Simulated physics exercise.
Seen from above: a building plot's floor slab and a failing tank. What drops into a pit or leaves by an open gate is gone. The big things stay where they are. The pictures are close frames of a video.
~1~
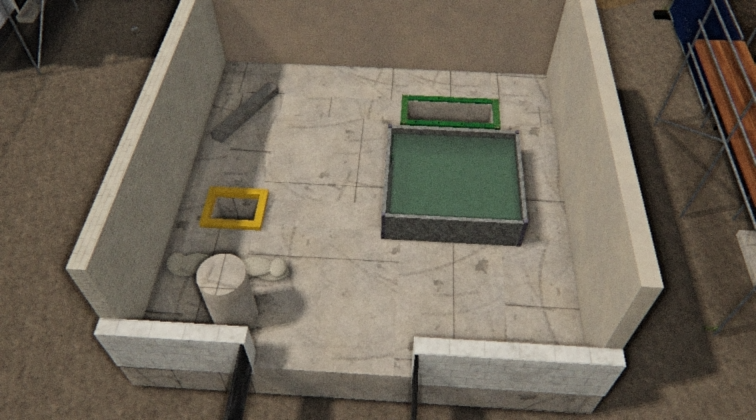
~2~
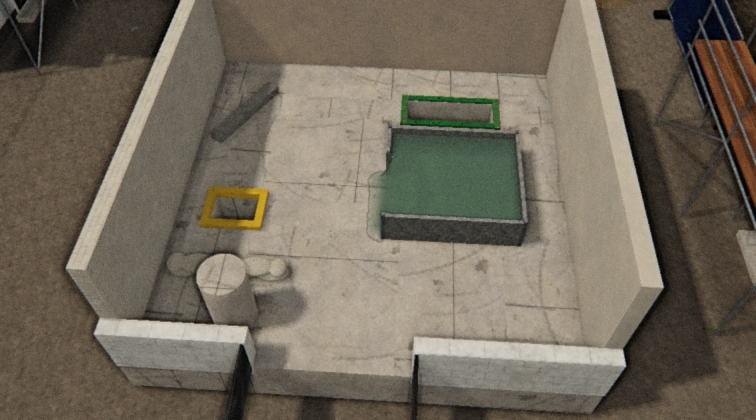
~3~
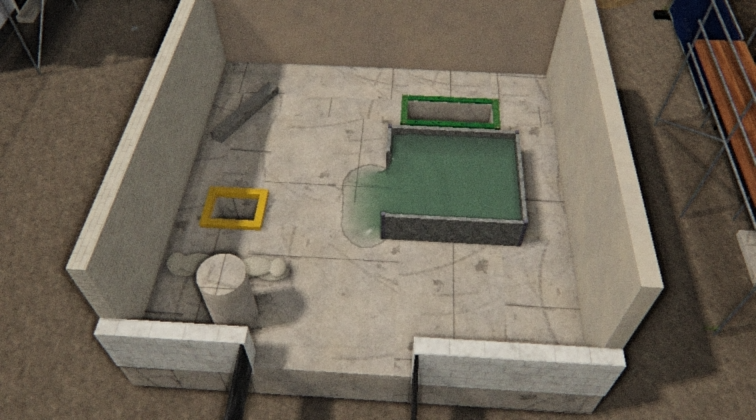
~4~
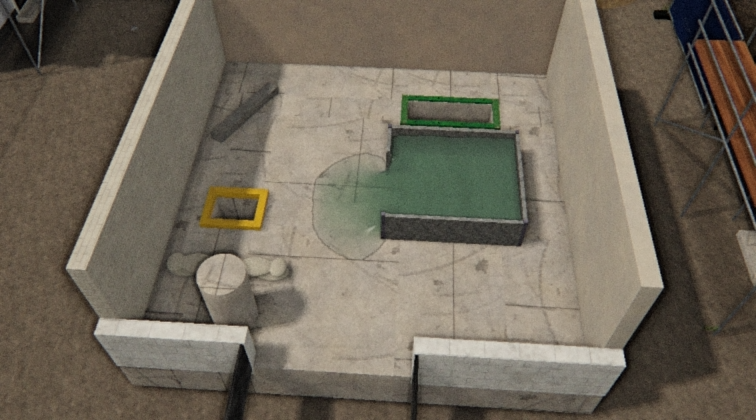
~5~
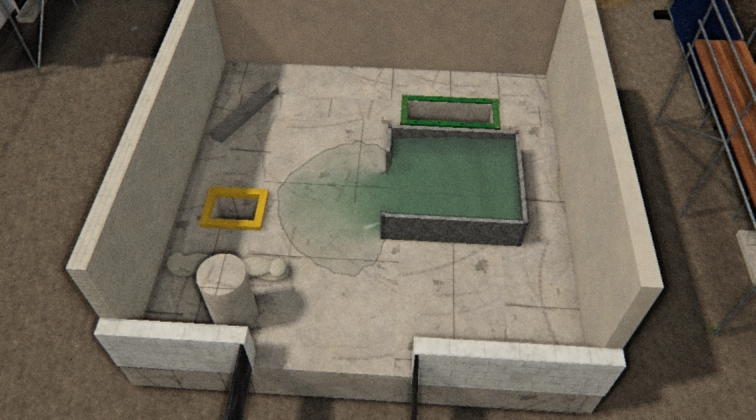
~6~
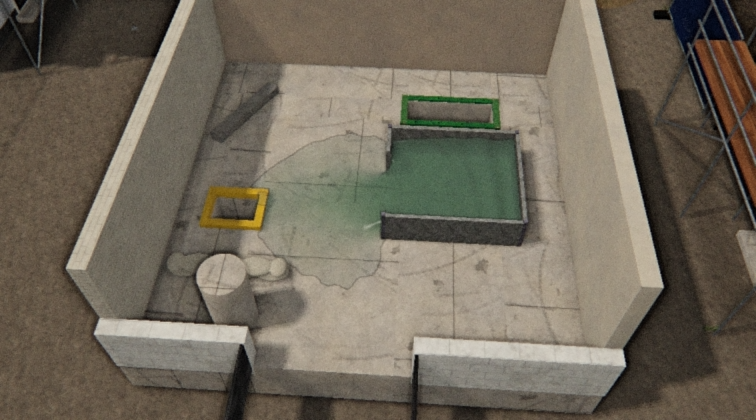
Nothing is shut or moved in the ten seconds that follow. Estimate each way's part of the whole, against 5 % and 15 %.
In the end: The gate takes between 5 and 15 %; the green pit takes not even 5 %; the yellow pit takes between 5 and 15 %.
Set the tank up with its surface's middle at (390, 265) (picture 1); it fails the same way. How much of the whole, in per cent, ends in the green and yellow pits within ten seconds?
Roughly, in per cent: Green 0, yellow 0.
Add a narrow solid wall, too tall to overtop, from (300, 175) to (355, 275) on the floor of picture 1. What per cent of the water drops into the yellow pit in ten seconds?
Per cent: Yellow 0.
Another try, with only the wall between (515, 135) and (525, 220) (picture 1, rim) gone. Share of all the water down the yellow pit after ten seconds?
In per cent: Yellow 0.
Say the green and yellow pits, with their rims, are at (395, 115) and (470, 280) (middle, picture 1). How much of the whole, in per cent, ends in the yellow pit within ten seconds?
Parts in a hundred: Yellow 0.
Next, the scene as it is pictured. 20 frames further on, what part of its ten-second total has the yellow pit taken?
Close to 85 %.
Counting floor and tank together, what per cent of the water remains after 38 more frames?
I make it 84 per cent.
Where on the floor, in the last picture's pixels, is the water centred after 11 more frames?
Close to (364, 201).
A moment on, water covers 25 % of the floor; the gate 0 %, the green pit 0 %, the yellow pit 2 %.
Next, water covers 30 % of the floor; the gate 0 %, the green pit 0 %, the yellow pit 5 %.
Then, water covers 40 % of the floor; the gate 3 %, the green pit 0 %, the yellow pit 9 %.
Later, water covers 55 % of the floor; the gate 6 %, the green pit 0 %, the yellow pit 10 %.
In the end, water covers 75 % of the floor; the gate 12 %, the green pit 1 %, the yellow pit 11 %.
